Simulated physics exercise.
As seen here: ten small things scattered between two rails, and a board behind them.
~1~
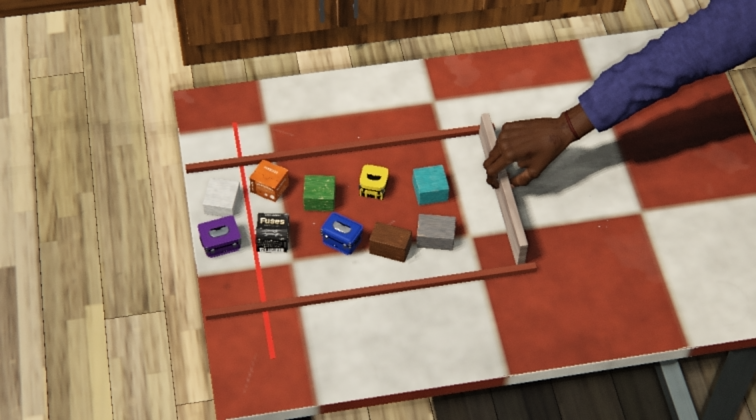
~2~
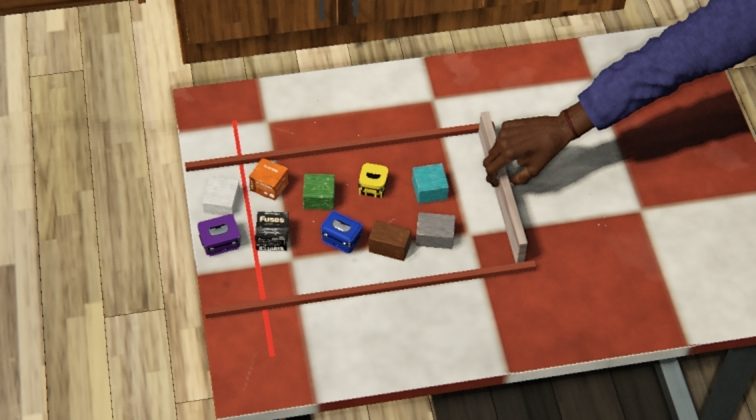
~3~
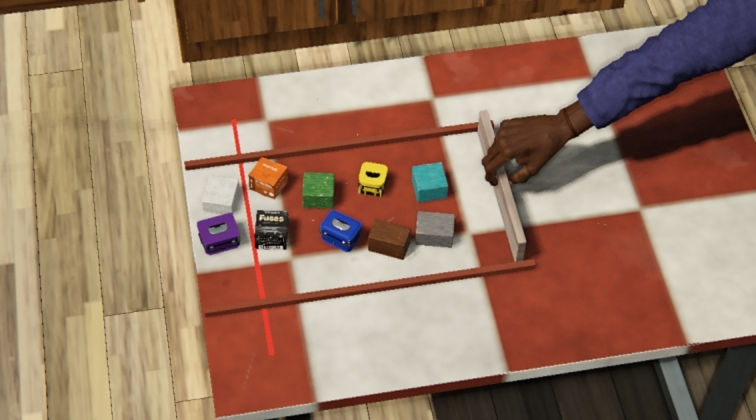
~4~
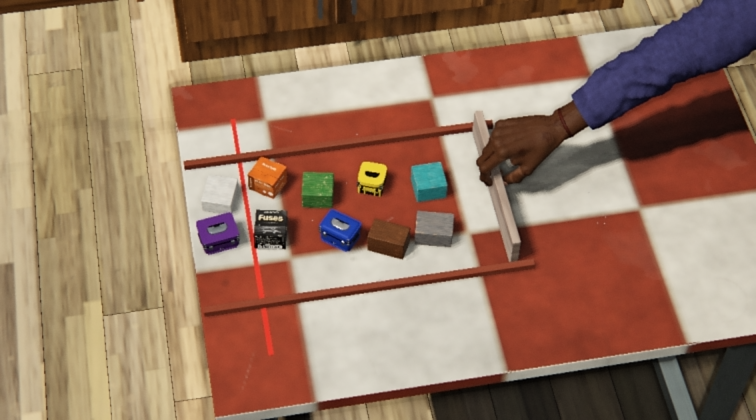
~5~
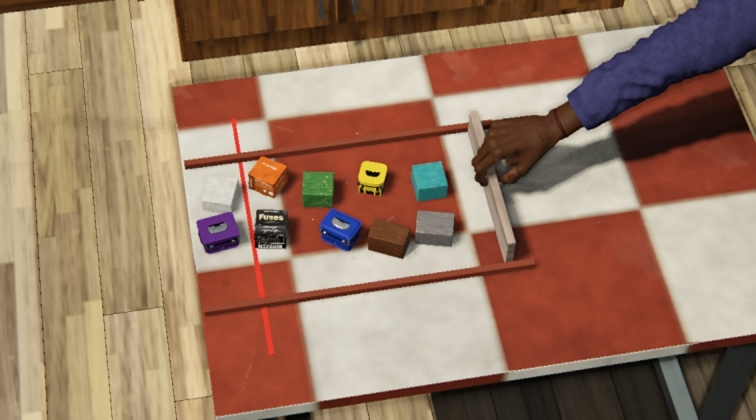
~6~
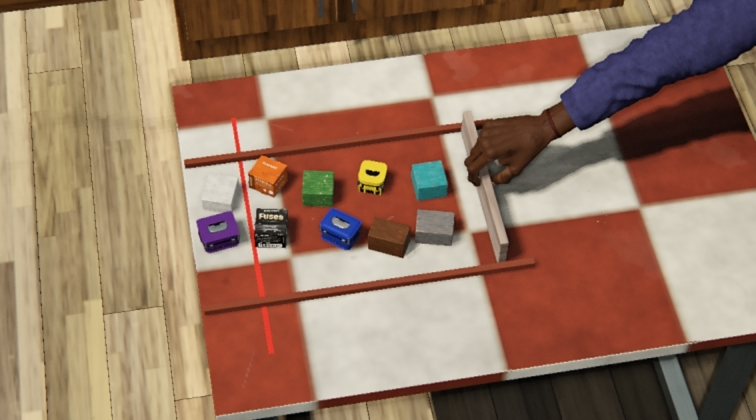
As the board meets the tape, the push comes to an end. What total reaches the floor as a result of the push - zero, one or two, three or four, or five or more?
The pieces that topple off will total three or four.
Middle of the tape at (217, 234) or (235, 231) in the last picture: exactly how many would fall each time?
The first try gives 7, the second gives 5.
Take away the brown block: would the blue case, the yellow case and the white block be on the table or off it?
Blue case: Still there; yellow case: Still there; white block: Over the edge.
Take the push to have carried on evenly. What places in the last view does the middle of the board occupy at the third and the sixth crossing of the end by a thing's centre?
Earlier crossing: About (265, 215); later crossing: About (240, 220).
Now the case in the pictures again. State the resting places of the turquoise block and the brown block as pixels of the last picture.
In the last picture, roughly (233, 207) and (208, 270).
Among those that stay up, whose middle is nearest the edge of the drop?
Result: Brown block.
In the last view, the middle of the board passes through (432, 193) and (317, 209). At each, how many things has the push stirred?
Tally at point one: 3; at point two: 10.
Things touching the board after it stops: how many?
The count in contact is 3.
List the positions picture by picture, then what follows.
Purple case (220, 238); white block (222, 198); black box (272, 233); board (503, 188); tape (253, 234), in the first frame.
White block (221, 196); orange box (269, 180), in the second frame.
Black box (271, 230); grey block (435, 230), in the third frame.
Purple case (218, 234); blue case (340, 231), in the fourth frame.
White block (221, 194); board (491, 185), in the fifth frame.
Purple case (219, 233); white block (221, 193); black box (271, 228); board (484, 186); tape (251, 229), in the sixth frame.
Soon after, none off yet; purple case at rest near (219, 233); white block at rest near (221, 193); black box at rest near (271, 228).
After that, none off yet; purple case at rest near (219, 233); white block at rest near (220, 193); black box displaced a little near (256, 227).
In the end, the number that fall off is three or four; gone, green block, black box, white block and purple case.
